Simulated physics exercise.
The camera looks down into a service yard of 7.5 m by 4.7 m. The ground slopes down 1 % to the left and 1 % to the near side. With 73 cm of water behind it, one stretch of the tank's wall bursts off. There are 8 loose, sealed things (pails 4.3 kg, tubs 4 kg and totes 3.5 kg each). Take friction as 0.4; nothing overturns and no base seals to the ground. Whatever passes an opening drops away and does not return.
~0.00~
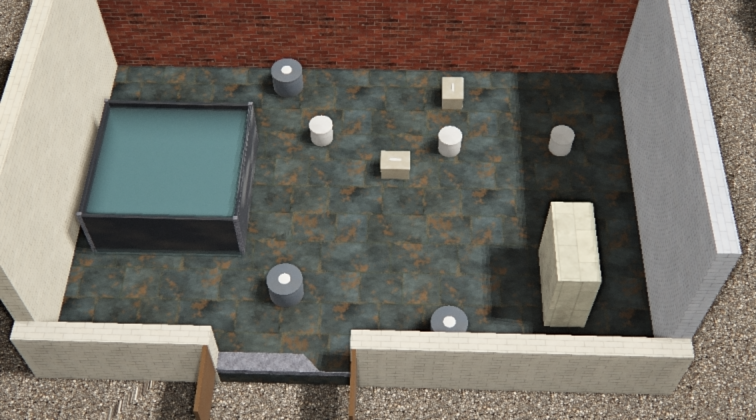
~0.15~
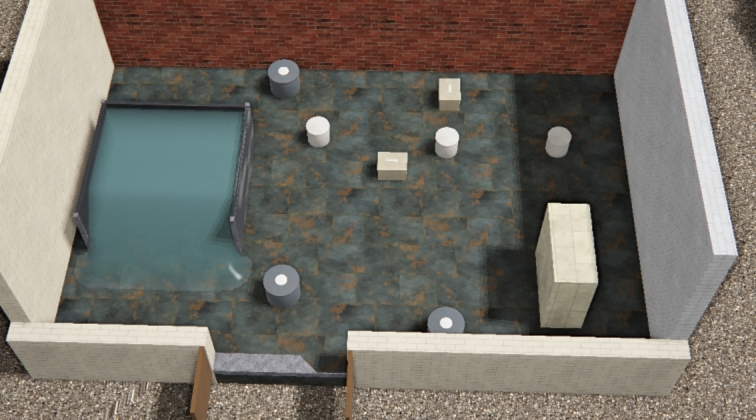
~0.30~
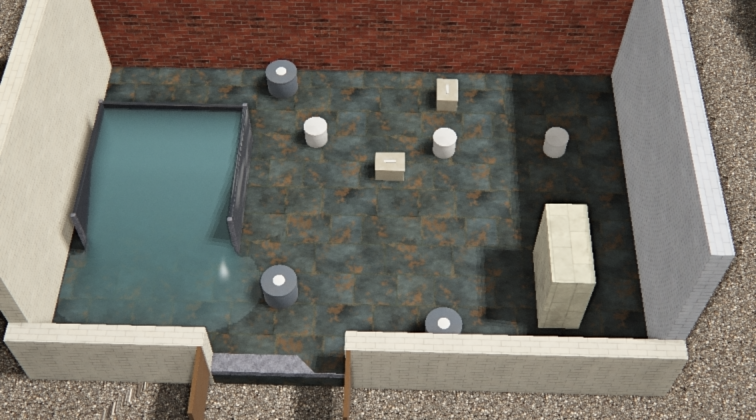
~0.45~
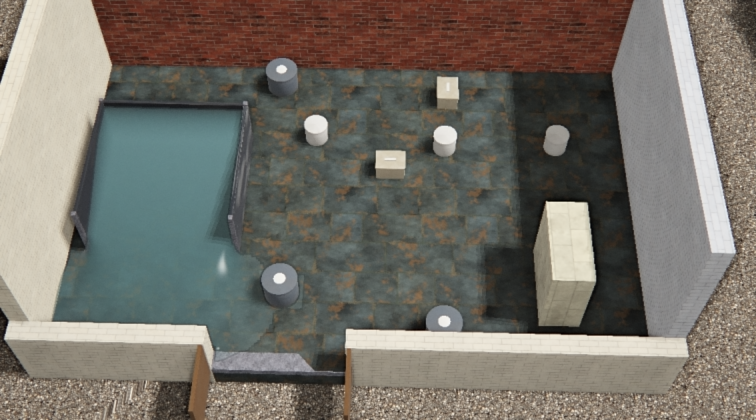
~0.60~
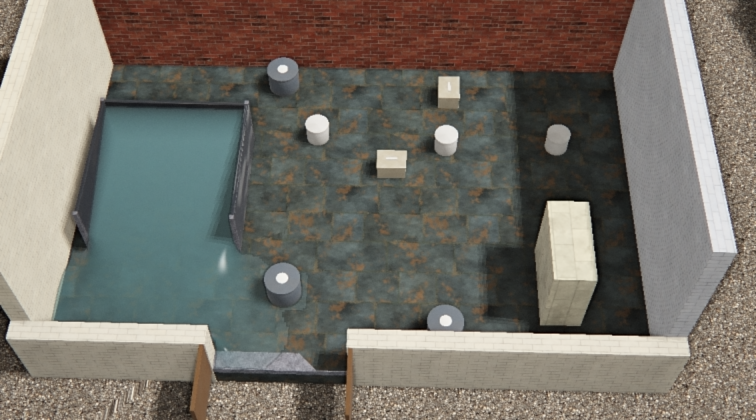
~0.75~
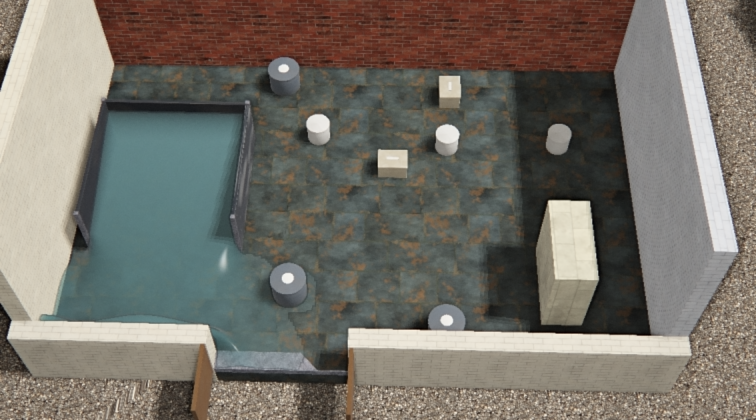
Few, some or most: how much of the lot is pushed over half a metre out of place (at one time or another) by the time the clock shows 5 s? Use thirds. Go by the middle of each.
That comes to from one to two thirds.
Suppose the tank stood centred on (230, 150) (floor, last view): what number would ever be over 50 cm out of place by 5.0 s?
Then 3.
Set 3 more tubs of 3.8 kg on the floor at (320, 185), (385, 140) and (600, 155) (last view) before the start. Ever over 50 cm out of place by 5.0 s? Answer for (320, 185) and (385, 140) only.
In turn: Under, short of it.
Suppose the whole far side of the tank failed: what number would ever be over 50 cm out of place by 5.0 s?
Then 7.
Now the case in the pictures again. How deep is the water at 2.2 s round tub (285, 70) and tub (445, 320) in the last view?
Roughly 0 and 4 cm.
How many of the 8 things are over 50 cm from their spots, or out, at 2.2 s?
I count 1.
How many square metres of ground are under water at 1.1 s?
About 8.0 m2.
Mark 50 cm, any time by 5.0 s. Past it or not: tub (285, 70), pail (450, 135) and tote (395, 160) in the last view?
In that order: Past it, short of it, short of it.
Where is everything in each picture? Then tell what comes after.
The first picture shows a tub at (285, 279), on the bottom; a pail at (321, 124) rests on the ground; 3.5 m2 under water; 0 of 8 have shifted.
The second picture shows a tub at (282, 280) rests on the ground; a pail at (318, 126) rests on the ground; water covers 4.7 m2; 0 of 8 have shifted.
The third picture shows a tub at (279, 280) rests on the ground; a pail at (316, 126), on the bottom; 6.2 m2 under water; 0 of 8 have shifted.
The fourth picture shows a tub at (280, 278) rests on the ground; a pail at (316, 124), on the bottom; water covers 7.3 m2; 0 of 8 have shifted.
The fifth picture shows a tub at (282, 278), on the bottom; a pail at (317, 124), on the bottom; 7.6 m2 under water; 0 of 8 have shifted.
The sixth picture shows a tub at (288, 278) rests on the ground, 8 cm from its start; a pail at (318, 123) rests on the ground; 7.7 m2 under water; 1 of 8 have shifted.
After 1.1 s 0 of 8 are over 50 cm from their spots; 0 afloat.
After 2.2 s 1 of 8 are over 50 cm from their spots; 0 afloat.
After 3.5 s 2 of 8 are over 50 cm from their spots; 1 afloat.
After 5.0 s 4 of 8 are over 50 cm from their spots, and 4 have been at some point; 1 afloat.
